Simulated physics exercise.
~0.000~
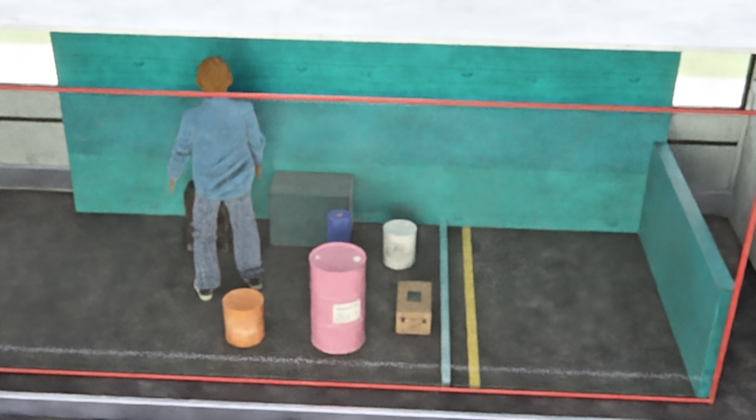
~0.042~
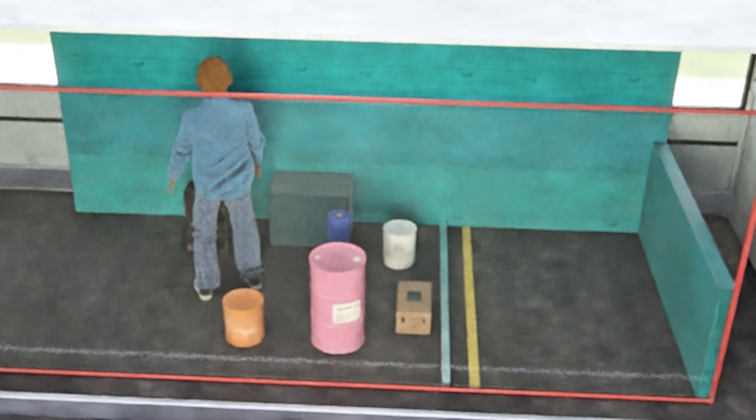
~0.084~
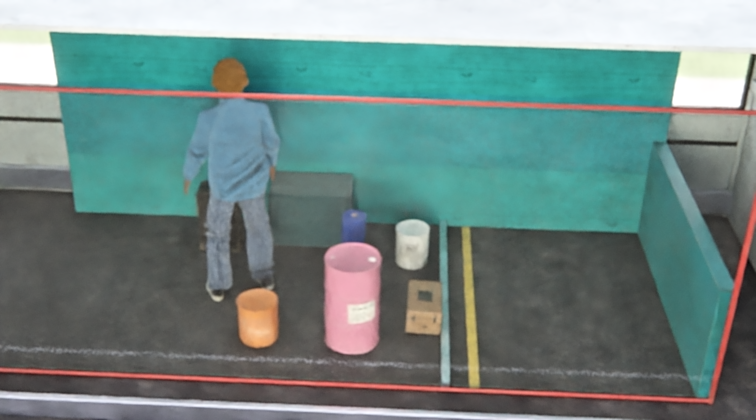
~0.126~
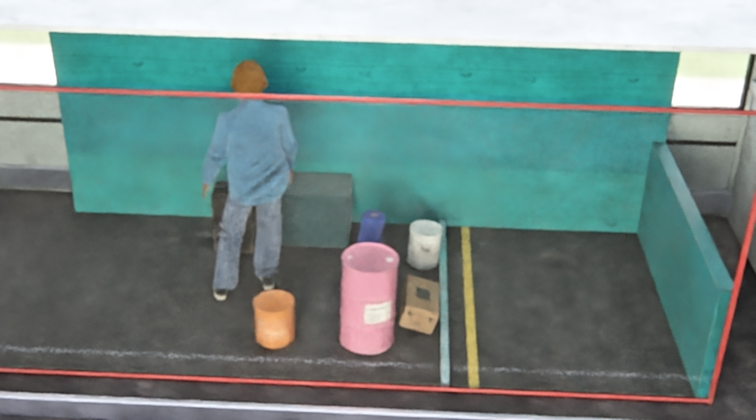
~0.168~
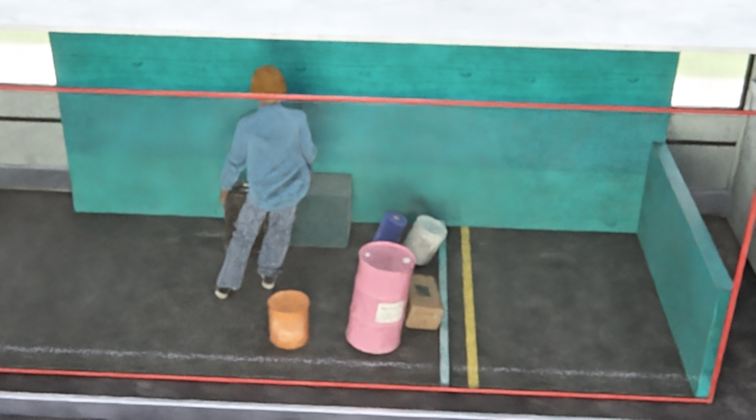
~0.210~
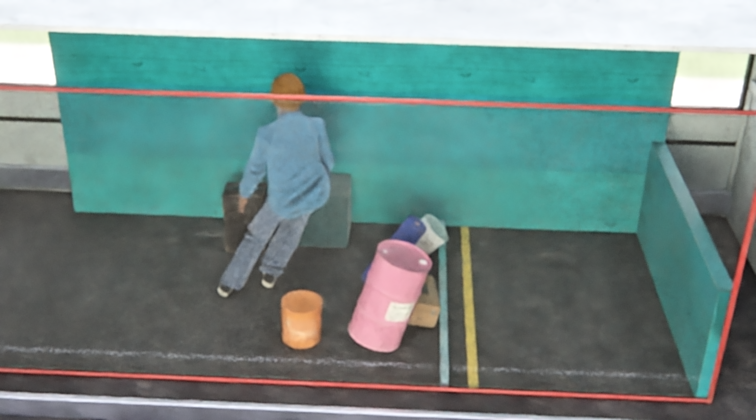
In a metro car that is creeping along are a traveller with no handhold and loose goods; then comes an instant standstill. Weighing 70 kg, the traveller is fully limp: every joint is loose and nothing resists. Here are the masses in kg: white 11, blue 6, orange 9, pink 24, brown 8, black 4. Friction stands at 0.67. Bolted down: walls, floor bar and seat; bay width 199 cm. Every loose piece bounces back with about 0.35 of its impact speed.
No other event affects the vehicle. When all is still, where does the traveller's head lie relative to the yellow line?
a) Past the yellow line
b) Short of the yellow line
The answer is a.
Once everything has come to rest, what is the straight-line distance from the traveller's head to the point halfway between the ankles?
The gap works out to some 130 cm.
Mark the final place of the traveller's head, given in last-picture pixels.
You'll find it around (518, 275) at the end.
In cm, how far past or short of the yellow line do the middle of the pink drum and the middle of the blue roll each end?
Pink drum 10 short, blue roll 10 short.
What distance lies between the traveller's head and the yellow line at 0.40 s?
Short of it by around 65 cm.
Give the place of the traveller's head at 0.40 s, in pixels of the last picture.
(377, 174).
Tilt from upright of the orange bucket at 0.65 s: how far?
Close to 0 degrees off upright.
After 0.40 s the traveller's head is 66 cm short of the yellow line, near (377, 174) in the last picture's view; the orange bucket 86 cm short of the yellow line, tilted 0°.
After 0.65 s the traveller's head is 1 cm short of the yellow line, near (471, 221) in the last picture's view; the orange bucket 82 cm short of the yellow line, tilted 0°.
After 1.05 s the traveller's head is 34 cm past the yellow line, near (519, 276) in the last picture's view; the orange bucket 82 cm short of the yellow line, tilted 0°.
When all is still (2.7 s), white bucket stops short of the yellow line; blue roll stops short of the yellow line; orange bucket stops short of the yellow line; pink drum stops short of the yellow line; brown toolbox stops short of the yellow line; black pack stops short of the yellow line; traveller's hips stop short of the yellow line; traveller's head crosses the yellow line.
